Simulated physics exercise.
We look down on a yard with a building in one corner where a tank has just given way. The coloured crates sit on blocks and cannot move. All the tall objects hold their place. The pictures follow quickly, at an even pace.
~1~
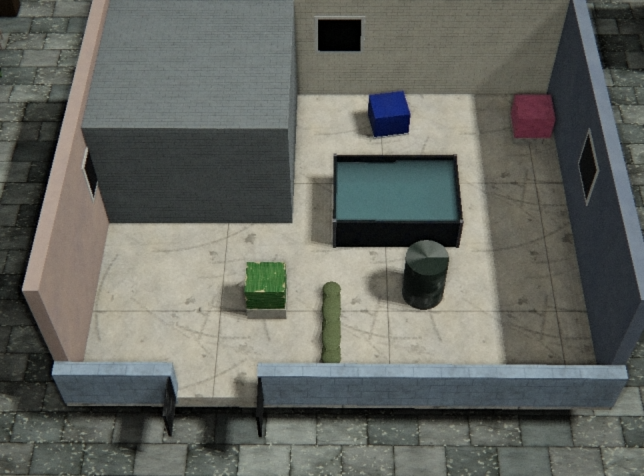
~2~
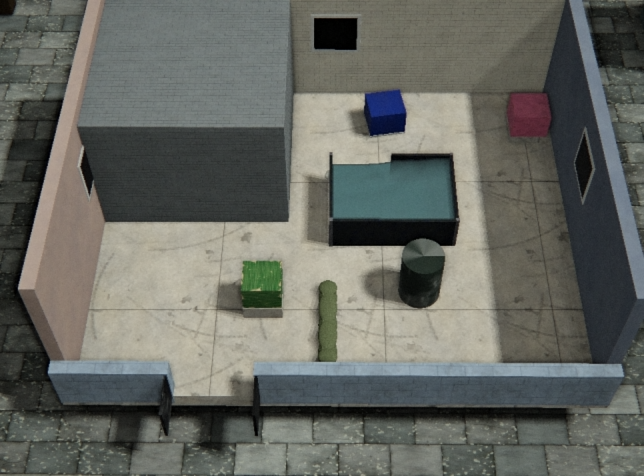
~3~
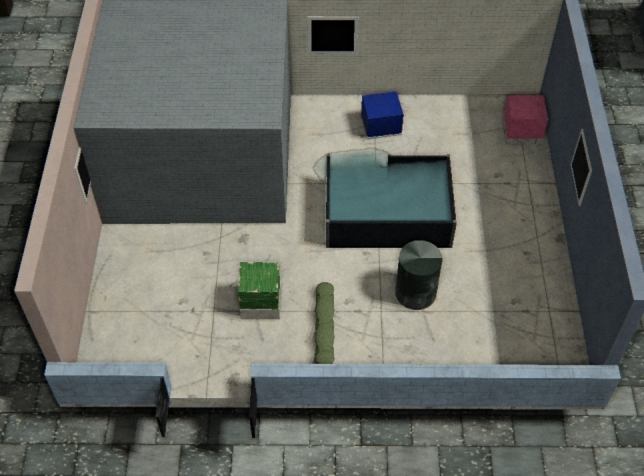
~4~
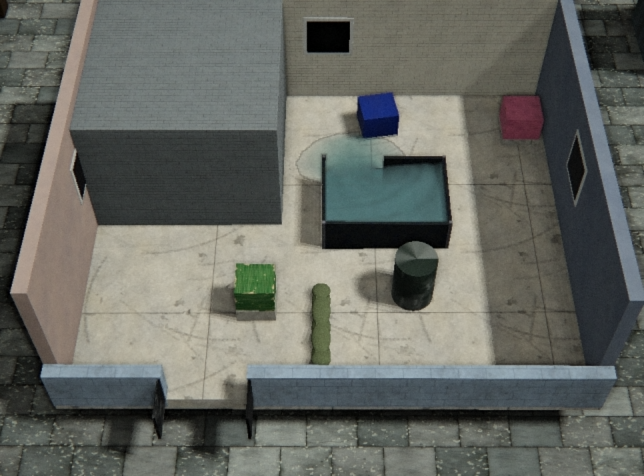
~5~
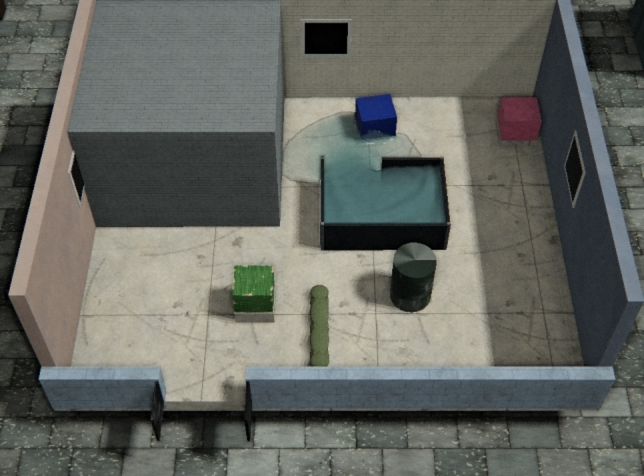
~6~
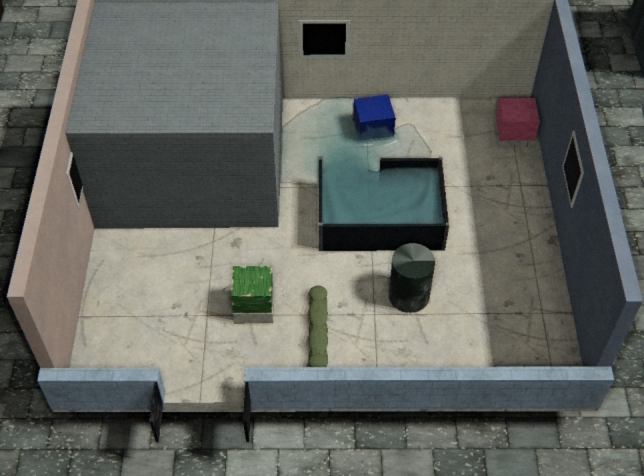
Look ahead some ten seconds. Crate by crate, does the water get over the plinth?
One by one: The pink crate is wetted; the blue crate is wetted; the green crate escapes dry.
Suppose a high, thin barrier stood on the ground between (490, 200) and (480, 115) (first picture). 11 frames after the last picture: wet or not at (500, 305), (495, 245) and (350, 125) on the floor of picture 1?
As listed: Clear, free of water, flooded.
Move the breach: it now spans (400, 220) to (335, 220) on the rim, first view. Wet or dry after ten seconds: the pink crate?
Pink keeps dry.
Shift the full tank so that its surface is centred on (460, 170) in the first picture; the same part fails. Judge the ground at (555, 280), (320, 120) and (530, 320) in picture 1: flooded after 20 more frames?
In that order: Dry, covered, not flooded.
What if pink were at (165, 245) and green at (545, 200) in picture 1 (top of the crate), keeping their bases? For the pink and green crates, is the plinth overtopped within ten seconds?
One by one: The pink crate is spared, the green crate is spared.
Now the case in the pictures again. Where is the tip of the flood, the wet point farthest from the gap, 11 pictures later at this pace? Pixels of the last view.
Close to (514, 101).
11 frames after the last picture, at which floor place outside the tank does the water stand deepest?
Around (320, 121).
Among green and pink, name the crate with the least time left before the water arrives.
The crate marked pink.
A moment on, water covers 15 % of the floor; the pink crate not reached, the blue crate water round its plinth, the green crate not reached.
Next, water covers 25 % of the floor; the pink crate water round its plinth, the blue crate water round its plinth, the green crate not reached.
Then, water covers 30 % of the floor; the pink crate water round its plinth, the blue crate water round its plinth, the green crate not reached.
Later, water covers 55 % of the floor; the pink crate water round its plinth, the blue crate water round its plinth, the green crate water round its plinth.
In the end, water covers 85 % of the floor; the pink crate was topped, the blue crate was topped, the green crate stayed above the water.
